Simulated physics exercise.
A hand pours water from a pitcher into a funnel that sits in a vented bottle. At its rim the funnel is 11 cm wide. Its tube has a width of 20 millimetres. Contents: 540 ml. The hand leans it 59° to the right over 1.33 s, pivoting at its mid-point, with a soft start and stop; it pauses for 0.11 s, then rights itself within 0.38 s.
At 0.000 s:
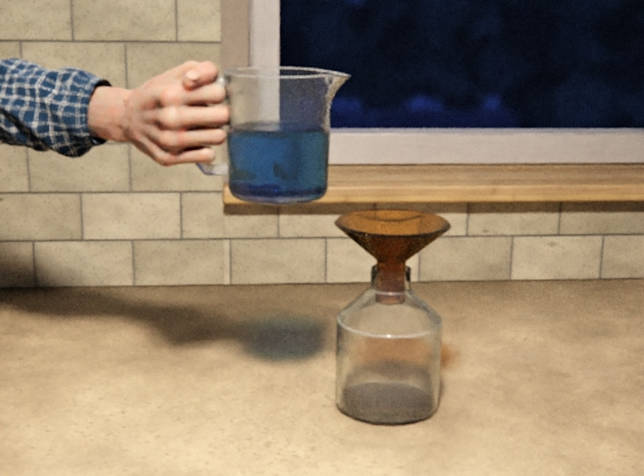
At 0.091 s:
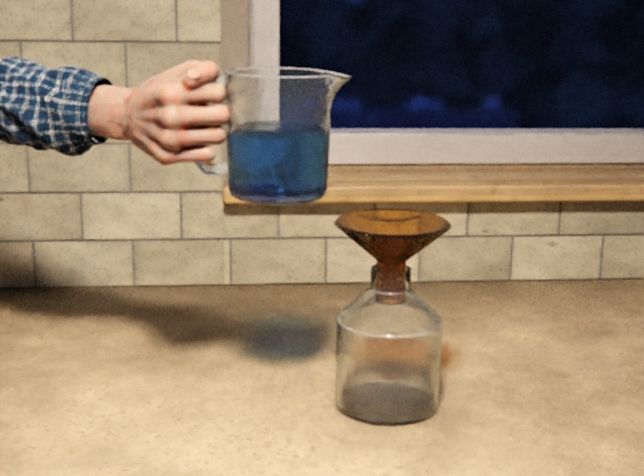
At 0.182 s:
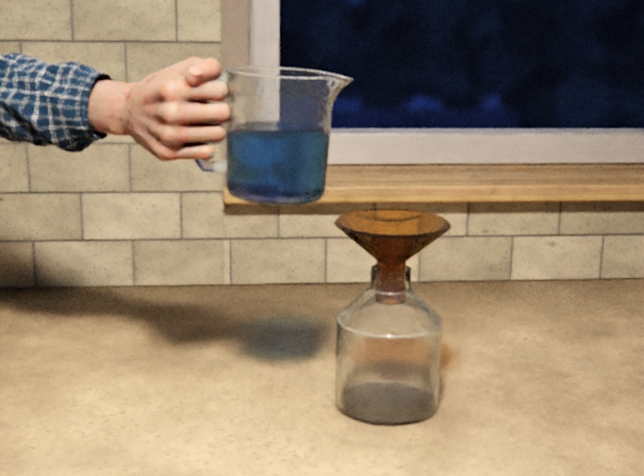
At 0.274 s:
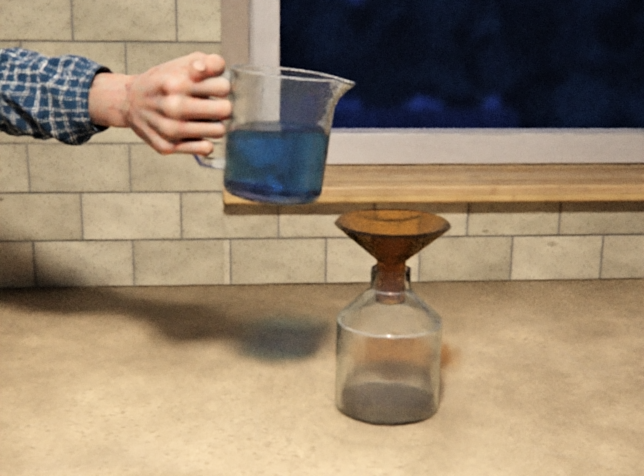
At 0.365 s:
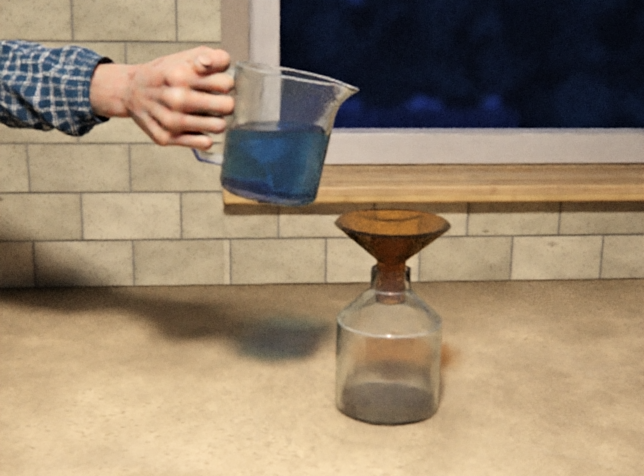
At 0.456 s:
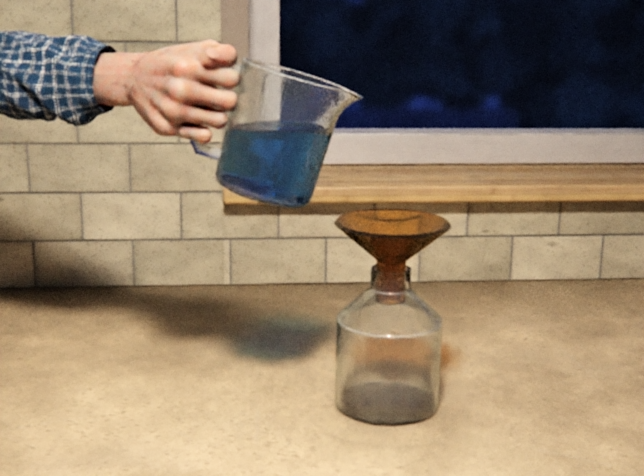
A hand in a blue checked sleeve, at the upper left, holds a clear pitcher of blue liquid almost still, then leans it gradually to the right, the liquid's surface staying roughly level. Below and to the right, an amber-brown funnel sits motionless in the neck of a clear glass bottle on a tan countertop. Pale brick-shaped tiles and a dark window with a wooden sill stand behind, seen from the front by an unmoving camera.
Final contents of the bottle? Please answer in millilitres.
Close to 110 ml.
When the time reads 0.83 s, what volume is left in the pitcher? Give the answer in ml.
Roughly 540 ml is still in there.
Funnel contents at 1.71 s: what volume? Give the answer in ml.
Some 55 ml.
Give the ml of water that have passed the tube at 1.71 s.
50 ml.
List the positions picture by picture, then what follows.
In the first picture, it leans 0°; its right rim is at (351, 75); the water meets the walls at (242, 127) and (316, 126); the funnel's rim runs from (340, 228) to (444, 227).
In the second picture, it leans 1°; its right rim is at (351, 75); the water meets the walls at (239, 127) and (316, 126).
In the third picture, it leans 3°; its right rim is at (353, 78); the water meets the walls at (242, 127) and (315, 127).
In the fourth picture, it leans 6°; its right rim is at (356, 82); the water meets the walls at (241, 127) and (315, 127).
In the fifth picture, it leans 10°; its right rim is at (359, 88); the water meets the walls at (236, 128) and (317, 127).
In the sixth picture, it leans 16°; its right rim is at (363, 96); the water meets the walls at (234, 126) and (322, 127).
Then, 0.83 s in, the tilt is 41° and 0 ml has passed the tube, 0 ml is in the funnel, 545 ml in the pitcher and 0 ml has missed.
Then, 1.11 s in, the tilt is 55° and 0 ml has passed the tube, 5 ml is in the funnel, 525 ml in the pitcher and 0 ml has missed.
Then, 1.39 s in, the tilt is 59° and 20 ml has passed the tube, 30 ml is in the funnel, 455 ml in the pitcher and 0 ml has missed.
Then, 1.71 s in, the tilt is 12° and 50 ml has passed the tube, 55 ml is in the funnel, 420 ml in the pitcher and 10 ml has missed.
Finally, 110 ml has passed the tube, 0 ml is in the funnel, 420 ml in the pitcher and 15 ml has missed.
